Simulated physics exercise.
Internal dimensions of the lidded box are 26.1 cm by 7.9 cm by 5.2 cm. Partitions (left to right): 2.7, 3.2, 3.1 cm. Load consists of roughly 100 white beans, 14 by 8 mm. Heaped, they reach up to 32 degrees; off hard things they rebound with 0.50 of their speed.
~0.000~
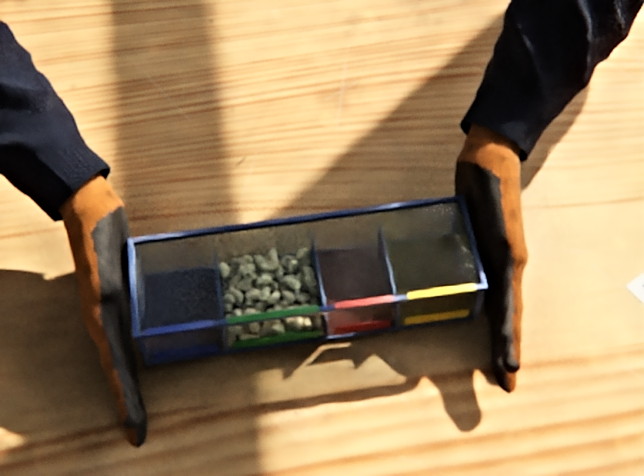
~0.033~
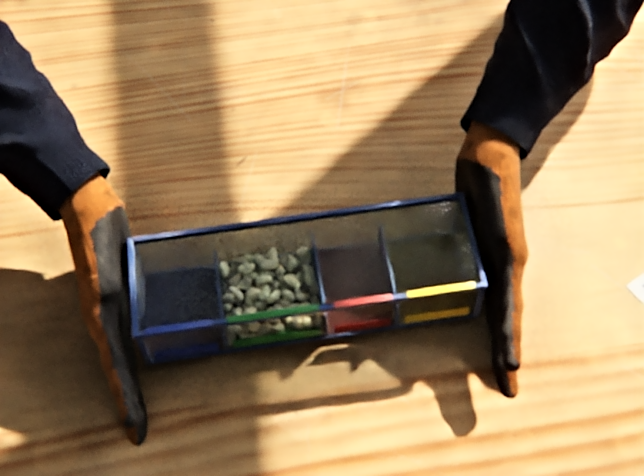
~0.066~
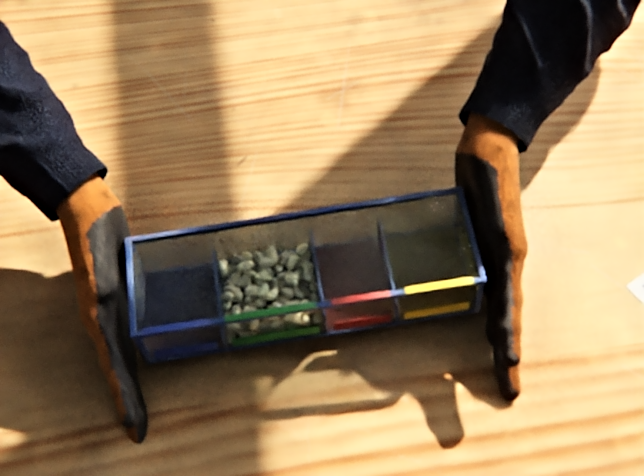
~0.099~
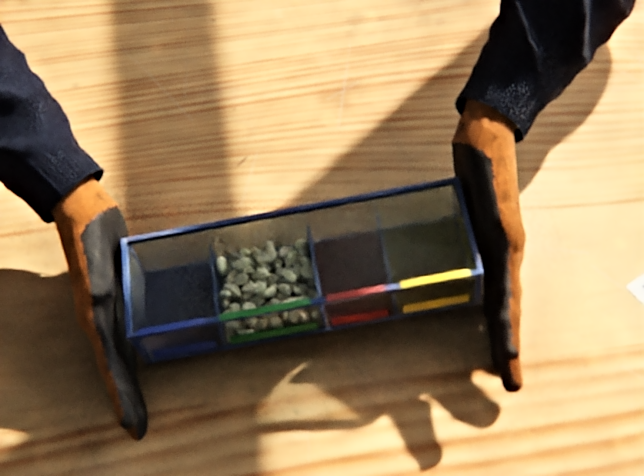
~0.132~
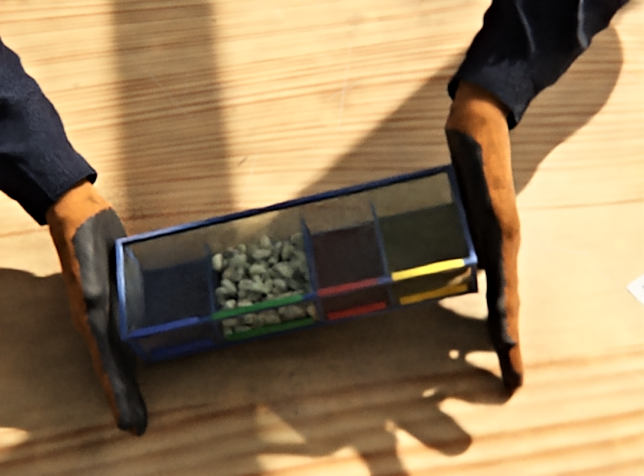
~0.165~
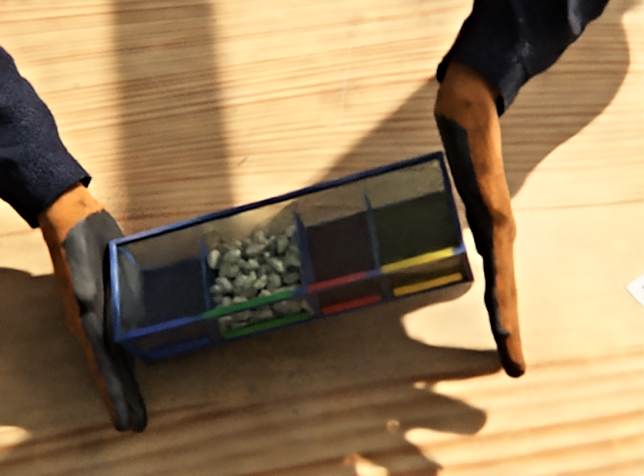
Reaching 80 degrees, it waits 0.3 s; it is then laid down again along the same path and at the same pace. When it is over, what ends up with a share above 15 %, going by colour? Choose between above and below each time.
Red: Below, blue: Above, green: Above, yellow: Below.
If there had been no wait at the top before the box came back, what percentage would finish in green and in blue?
Green 40, blue 60.
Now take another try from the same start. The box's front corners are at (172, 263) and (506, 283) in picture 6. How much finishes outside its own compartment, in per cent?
Around 60 per cent, it would seem.
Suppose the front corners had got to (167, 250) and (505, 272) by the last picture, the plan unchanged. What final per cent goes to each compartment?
Red = 5 %, blue = 0 %, green = 60 %, yellow = 35 %.
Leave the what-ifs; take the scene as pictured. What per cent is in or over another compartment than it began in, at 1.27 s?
I'd put it at about 55 per cent.
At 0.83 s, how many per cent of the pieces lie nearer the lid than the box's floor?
Estimate: Near 40 per cent.
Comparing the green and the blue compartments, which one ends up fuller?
Answer: Blue.
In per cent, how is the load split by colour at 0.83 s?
Red 0 %, blue 45 %, green 55 %, yellow 0 %.
After 0.83 s, tilt 80 degrees; blue 45 %, green 55 %.
After 1.27 s, tilt 45 degrees; blue 55 %, green 45 %.
After 1.78 s, tilt 0 degrees; blue 55 %, green 45 %.
At rest (2.2 s), red 0 %, blue 55 %, green 45 %, yellow 0 %.
